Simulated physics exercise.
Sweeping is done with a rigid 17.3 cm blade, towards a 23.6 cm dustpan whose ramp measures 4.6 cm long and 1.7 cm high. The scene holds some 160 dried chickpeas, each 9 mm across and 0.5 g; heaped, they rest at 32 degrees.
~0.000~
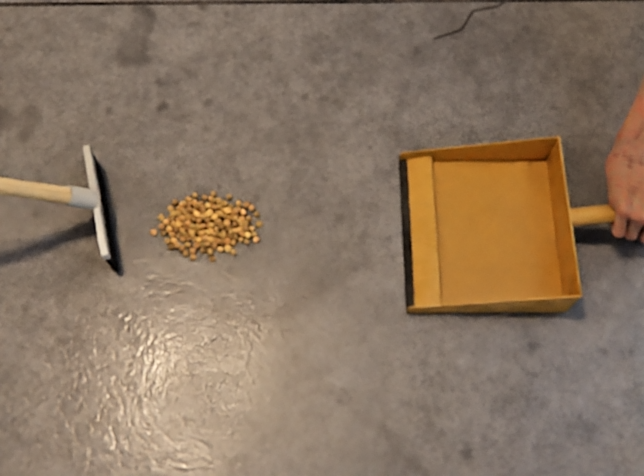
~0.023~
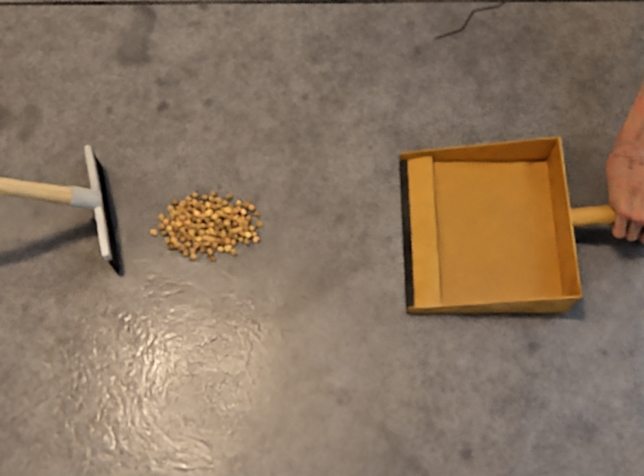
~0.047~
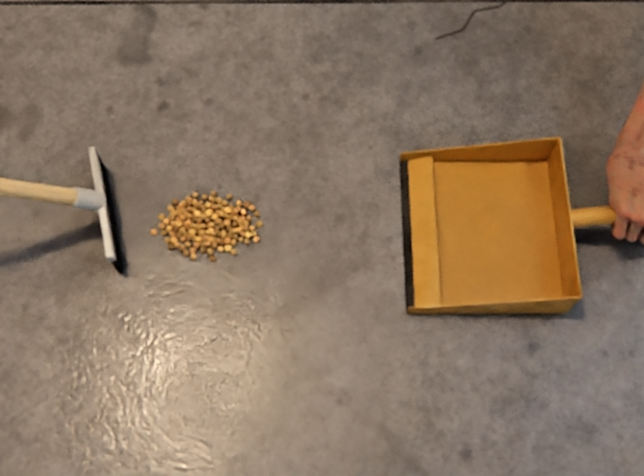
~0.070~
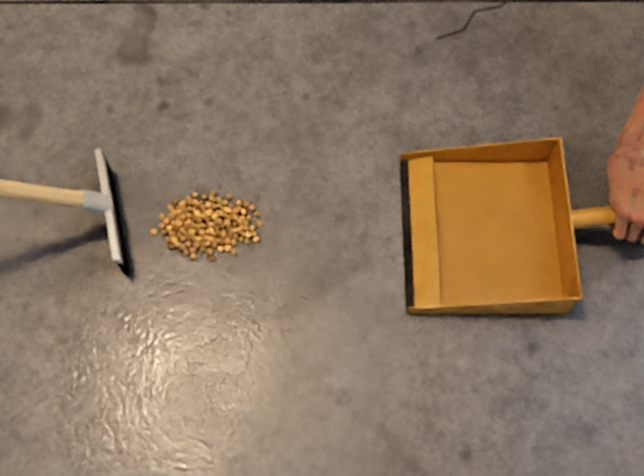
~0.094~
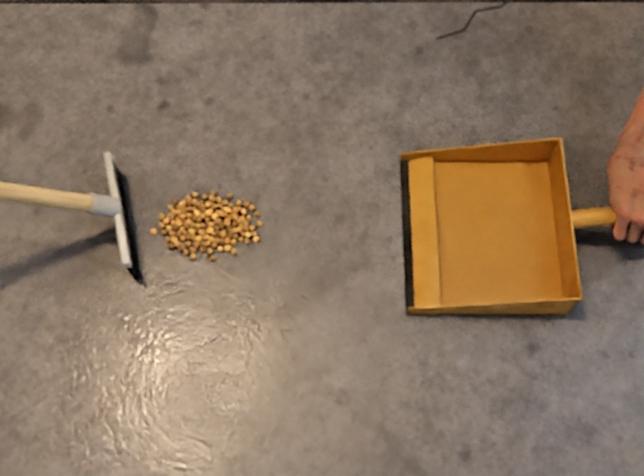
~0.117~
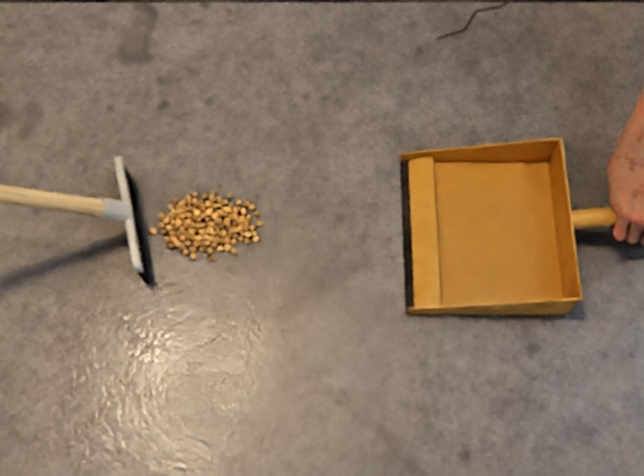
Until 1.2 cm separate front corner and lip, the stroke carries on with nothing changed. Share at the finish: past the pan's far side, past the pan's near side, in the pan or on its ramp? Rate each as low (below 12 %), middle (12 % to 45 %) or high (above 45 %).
Far side - low, near side - low, pan - low.
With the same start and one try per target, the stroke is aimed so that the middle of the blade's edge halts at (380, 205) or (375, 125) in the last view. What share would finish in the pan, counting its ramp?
The two tries give roughly 25 and 5 %.
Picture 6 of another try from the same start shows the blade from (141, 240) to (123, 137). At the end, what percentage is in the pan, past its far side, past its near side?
You'd see pan at 0, far at 40 and near at 0.
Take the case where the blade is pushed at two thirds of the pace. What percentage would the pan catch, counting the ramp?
Share: Near 0 %.
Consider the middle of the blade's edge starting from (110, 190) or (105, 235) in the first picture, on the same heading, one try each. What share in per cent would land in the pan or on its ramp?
Close to 5 in a hundred, then close to 0 in a hundred.
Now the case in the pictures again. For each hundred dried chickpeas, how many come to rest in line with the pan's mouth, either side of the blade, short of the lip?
90 per cent.
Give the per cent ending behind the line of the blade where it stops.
I'd put it near 60 in a hundred.
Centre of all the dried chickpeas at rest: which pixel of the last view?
I'd say roughly (311, 224).
After 0.37 s, middle of the blade 21 cm from the lip; 0 % over the lip, far side 0 %, near side 0 %.
Then, at 0.53 s, middle of the blade 10 cm from the lip; 0 % over the lip, far side 0 %, near side 5 %.
Then, at 0.82 s, middle of the blade 3 cm from the lip; 5 % over the lip, far side 0 %, near side 10 %.
At rest (1.2 s), far side 0 %, near side 10 %, pan 0 %, in front of the lip or behind the blade 90 %.
